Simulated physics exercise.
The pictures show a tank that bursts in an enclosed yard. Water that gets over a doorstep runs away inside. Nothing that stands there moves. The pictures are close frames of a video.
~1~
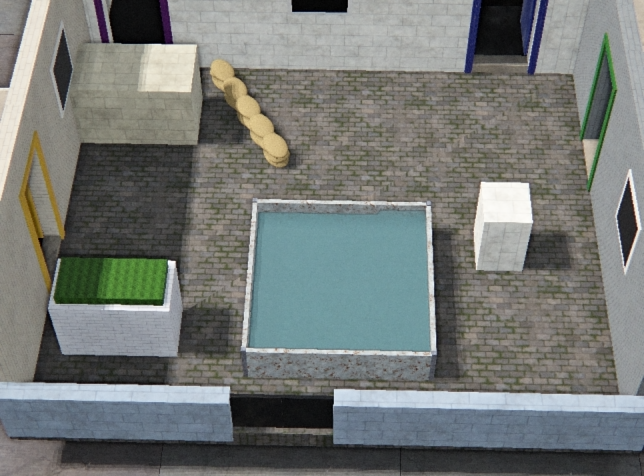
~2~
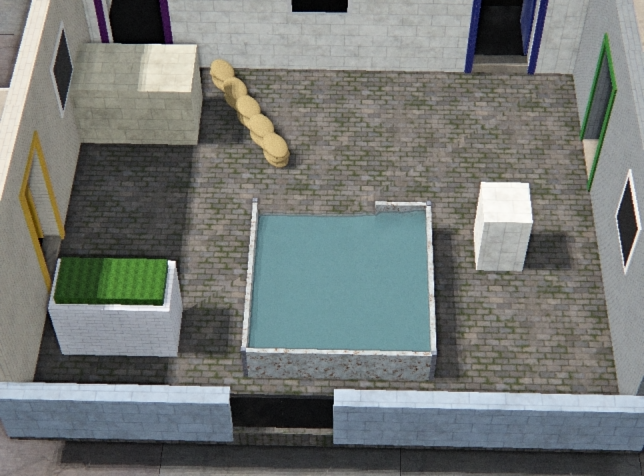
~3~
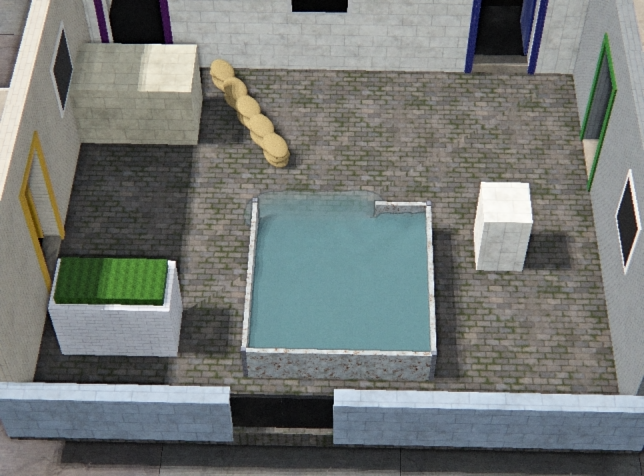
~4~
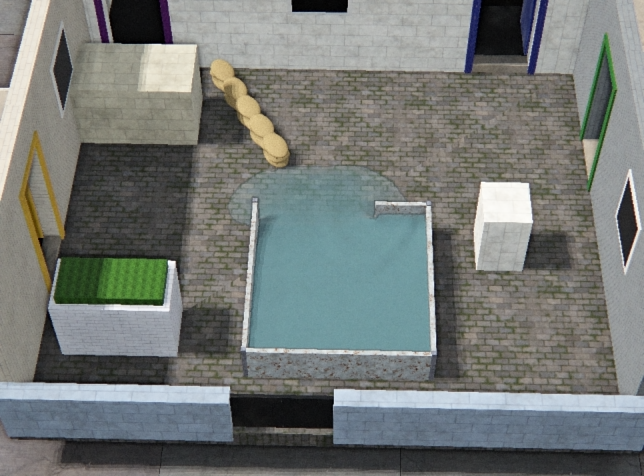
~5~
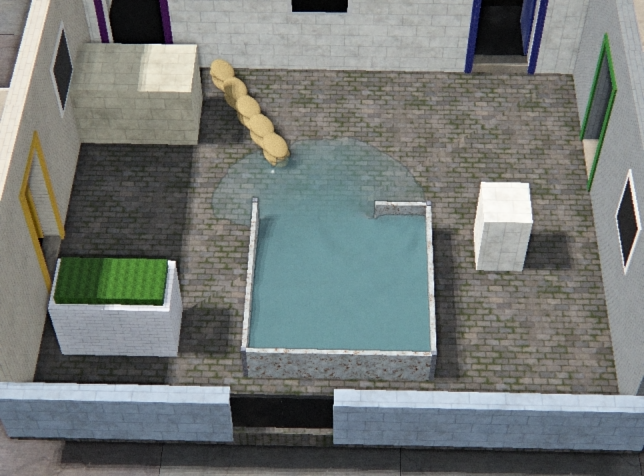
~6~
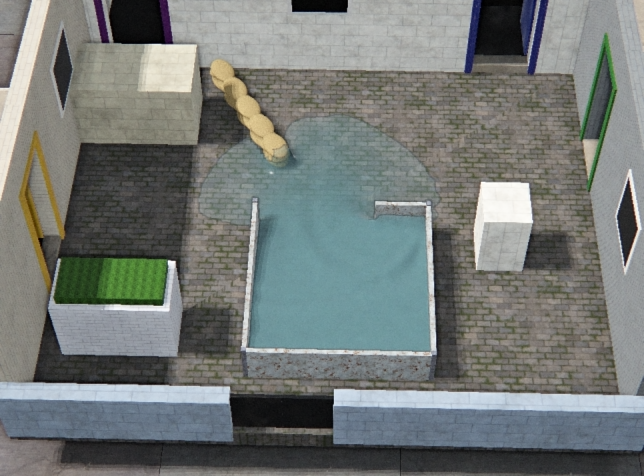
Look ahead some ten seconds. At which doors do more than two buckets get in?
One by one: The green door lets in a lot; the purple door admits no more than that; the blue door admits no more than that; the yellow door admits no more than that.
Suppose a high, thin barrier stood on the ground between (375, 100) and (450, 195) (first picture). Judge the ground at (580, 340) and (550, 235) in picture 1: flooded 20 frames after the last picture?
In that order: Dry, dry.
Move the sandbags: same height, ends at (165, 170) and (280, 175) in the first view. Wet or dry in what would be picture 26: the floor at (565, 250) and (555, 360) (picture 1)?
As listed: Free of water, dry.
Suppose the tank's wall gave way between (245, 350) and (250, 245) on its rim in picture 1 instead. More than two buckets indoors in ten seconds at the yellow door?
The yellow door takes more.
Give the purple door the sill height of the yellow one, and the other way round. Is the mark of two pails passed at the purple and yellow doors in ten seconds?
Then: Purple floods, yellow lets less in.
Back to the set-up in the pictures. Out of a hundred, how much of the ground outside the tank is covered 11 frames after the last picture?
Some 30 per cent.
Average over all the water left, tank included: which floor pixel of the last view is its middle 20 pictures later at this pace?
Near (317, 197).
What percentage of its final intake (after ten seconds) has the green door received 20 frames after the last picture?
About 0 per cent.
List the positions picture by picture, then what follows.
Still water in the open tank at (340, 277), in the first picture.
Water pours out on the open tank's far side and has run to a hidden place, in the second picture.
Water pours out on the open tank's far side and has run to a hidden place, in the third picture.
The front is at (385, 184), out from the gap on the open tank's far side, in the fourth picture.
Water pours out on the open tank's far side and has run to (346, 142), in the fifth picture.
The front is at (339, 119), out from the gap on the open tank's far side, in the sixth picture.
A moment on, water covers 25 % of the floor; the green door not reached, the purple door not reached, the blue door not reached, the yellow door not reached.
Next, water covers 30 % of the floor; the green door not reached, the purple door not reached, the blue door wet at the sill, nothing in, the yellow door not reached.
Then, water covers 40 % of the floor; the green door not reached, the purple door wet at the sill, nothing in, the blue door wet at the sill, nothing in, the yellow door wet at the sill, nothing in.
Later, water covers 70 % of the floor; the green door under two buckets in, the purple door under two buckets in, the blue door wet at the sill, nothing in, the yellow door wet at the sill, nothing in.
In the end, water covers 95 % of the floor; the green door over two buckets in, the purple door under two buckets in, the blue door wet at the sill, nothing in, the yellow door wet at the sill, nothing in.
